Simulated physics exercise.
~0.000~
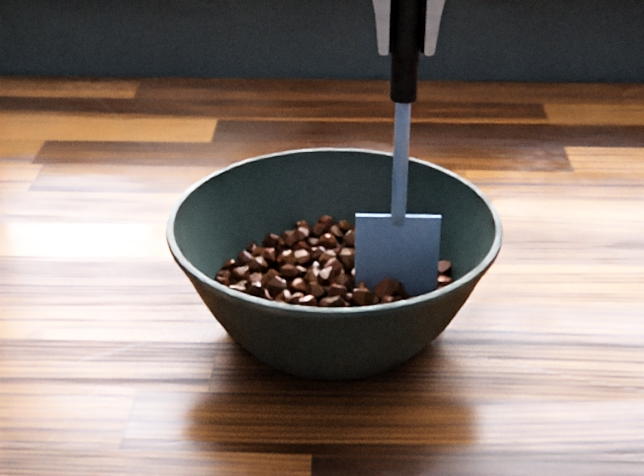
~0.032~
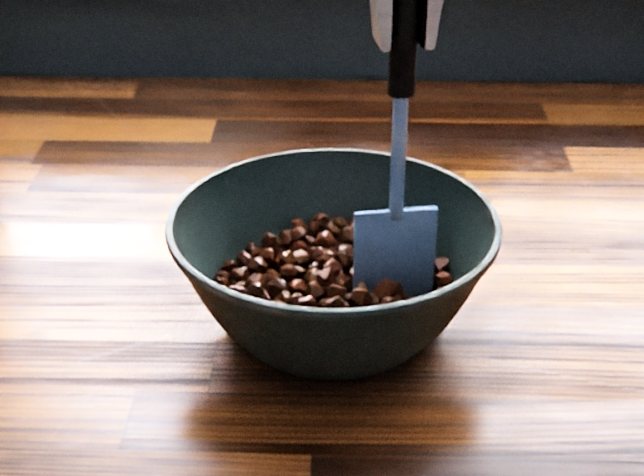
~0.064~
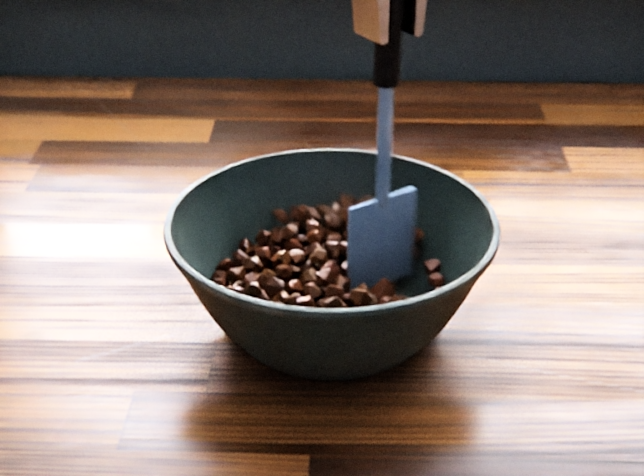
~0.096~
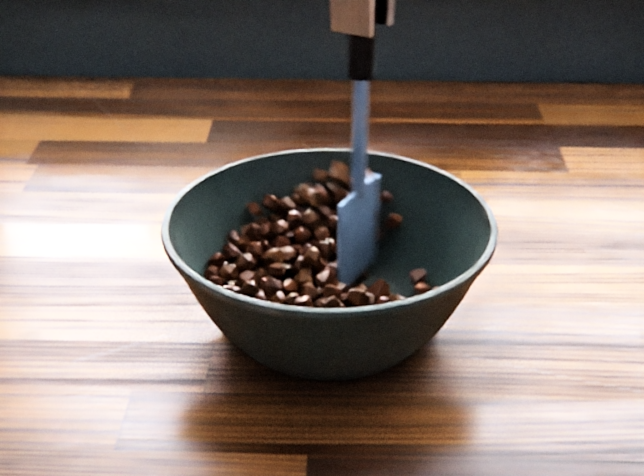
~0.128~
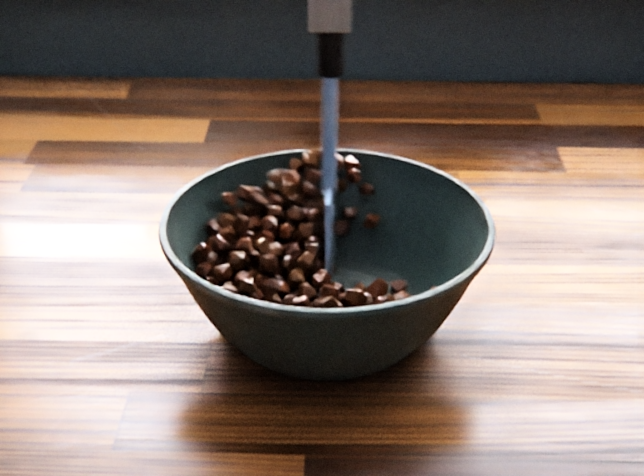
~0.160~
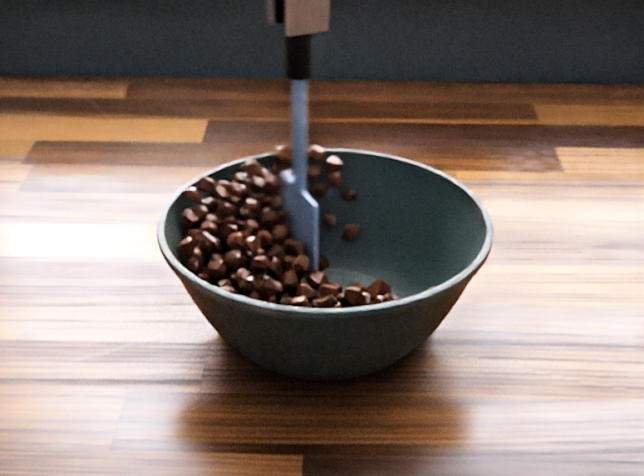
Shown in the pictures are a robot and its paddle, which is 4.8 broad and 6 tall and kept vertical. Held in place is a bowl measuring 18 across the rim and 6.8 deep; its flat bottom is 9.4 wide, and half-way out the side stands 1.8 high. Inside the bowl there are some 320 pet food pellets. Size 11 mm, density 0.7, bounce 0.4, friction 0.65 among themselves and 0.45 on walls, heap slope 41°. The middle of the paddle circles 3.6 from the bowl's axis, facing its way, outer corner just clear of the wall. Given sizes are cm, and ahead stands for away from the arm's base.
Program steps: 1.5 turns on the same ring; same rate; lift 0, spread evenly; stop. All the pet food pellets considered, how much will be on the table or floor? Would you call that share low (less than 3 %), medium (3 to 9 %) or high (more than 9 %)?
I would call it high.
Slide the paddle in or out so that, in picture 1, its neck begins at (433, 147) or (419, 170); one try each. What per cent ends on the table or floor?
About 0 and 30 per cent.
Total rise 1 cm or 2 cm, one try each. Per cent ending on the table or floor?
Estimates: 15 % and 15 %.
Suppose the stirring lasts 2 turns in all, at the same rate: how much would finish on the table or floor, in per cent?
Estimate: About 25 percent.
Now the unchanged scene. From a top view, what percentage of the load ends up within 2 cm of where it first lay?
Near 5 per cent of the pieces.
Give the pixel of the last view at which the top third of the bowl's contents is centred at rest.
Close to (249, 309).
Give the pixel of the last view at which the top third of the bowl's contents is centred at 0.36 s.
Around pixel (386, 289).
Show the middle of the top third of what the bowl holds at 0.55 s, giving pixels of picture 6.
Near (304, 191).
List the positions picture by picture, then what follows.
In the first frame, paddle neck at (399, 192), 0° round; upper third of the load around (325, 282), from x 220 to 445, top at y 220; 316 in the bowl.
In the second frame, paddle neck at (397, 186), 11° round; upper third of the load around (329, 277), from x 220 to 445, top at y 220.
In the third frame, paddle neck at (383, 175), 36° round; upper third of the load around (324, 253), from x 215 to 440, top at y 205.
In the fourth frame, paddle neck at (359, 166), 63° round; upper third of the load around (309, 238), from x 215 to 435, top at y 170.
In the fifth frame, paddle neck at (329, 163), 89° round; upper third of the load around (281, 230), from x 200 to 435, top at y 155.
In the sixth frame, paddle neck at (300, 165), 116° round; upper third of the load around (248, 229), from x 185 to 435, top at y 155; 316 in the bowl.
After 0.36 s, 279° round, highest piece 9 above the table; 297 in the bowl, 5 on the table or floor, 14 in flight or on the tool.
After 0.55 s, 82° round, highest piece 8 above the table; 275 in the bowl, 34 on the table or floor, 7 in flight or on the tool.
After 0.85 s, 180° round, highest piece 7 above the table; 259 in the bowl, 57 on the table or floor.
After 1.55 s, 180° round, highest piece 7 above the table; 259 in the bowl, 57 on the table or floor.
At rest, 259 in the bowl, 57 on the table or floor. That is 18 % on the table or floor.
